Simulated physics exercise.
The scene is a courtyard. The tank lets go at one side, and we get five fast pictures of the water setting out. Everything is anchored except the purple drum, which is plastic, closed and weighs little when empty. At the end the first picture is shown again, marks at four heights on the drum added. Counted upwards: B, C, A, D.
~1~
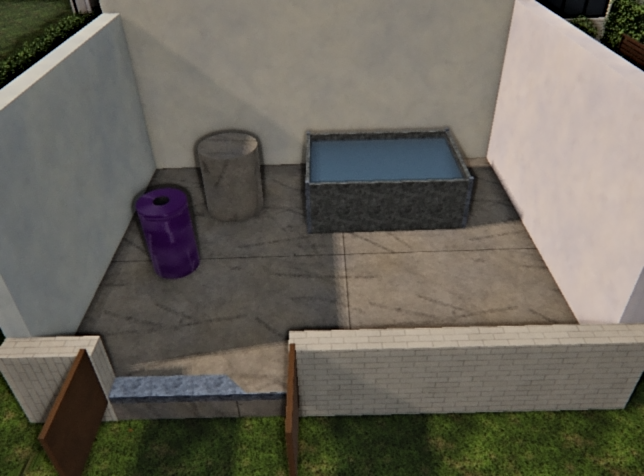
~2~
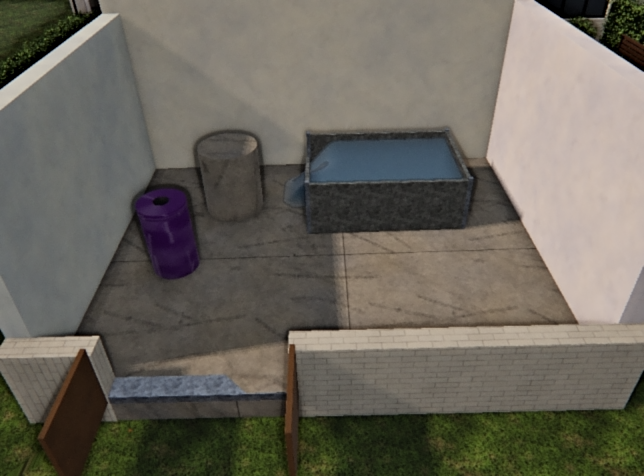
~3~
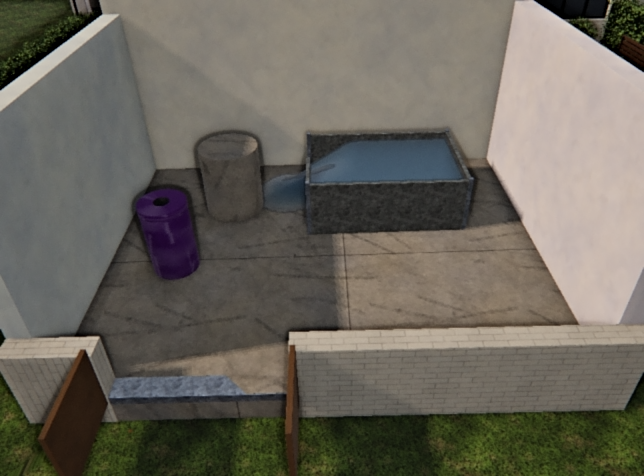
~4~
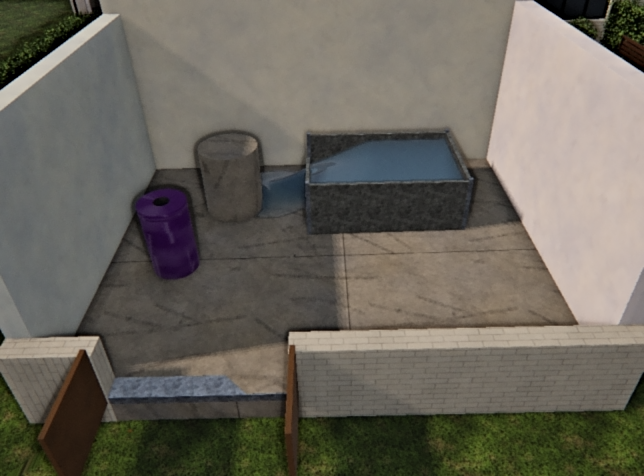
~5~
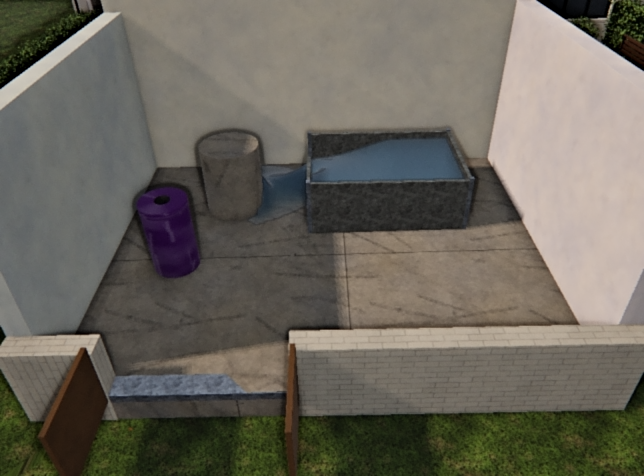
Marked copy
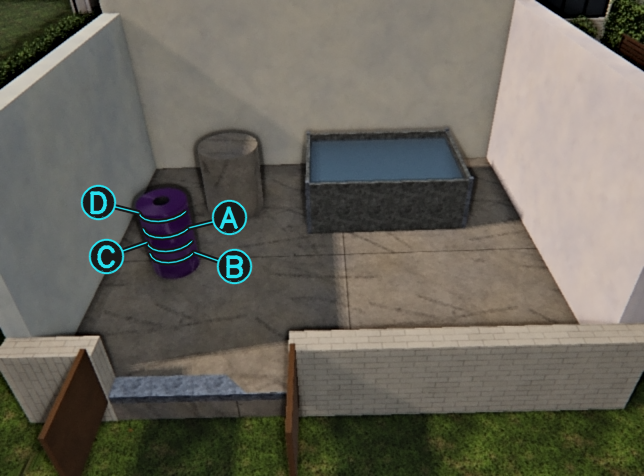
Courtyard with a purple drum and a full stone tank, water spilling from the tank's left side and spreading across the floor.
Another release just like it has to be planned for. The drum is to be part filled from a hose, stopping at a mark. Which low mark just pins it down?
B.
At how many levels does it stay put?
All of them.
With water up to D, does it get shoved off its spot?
No.
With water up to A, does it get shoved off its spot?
No, not at all.
On the marked copy, A at (162, 237); B at (168, 262); C at (165, 251); D at (158, 221); from the bottom up B, C, A, D.
If A is chosen, it does not move.
If B is chosen, it does not move.
If C is chosen, it does not move.
If D is chosen, it does not move.
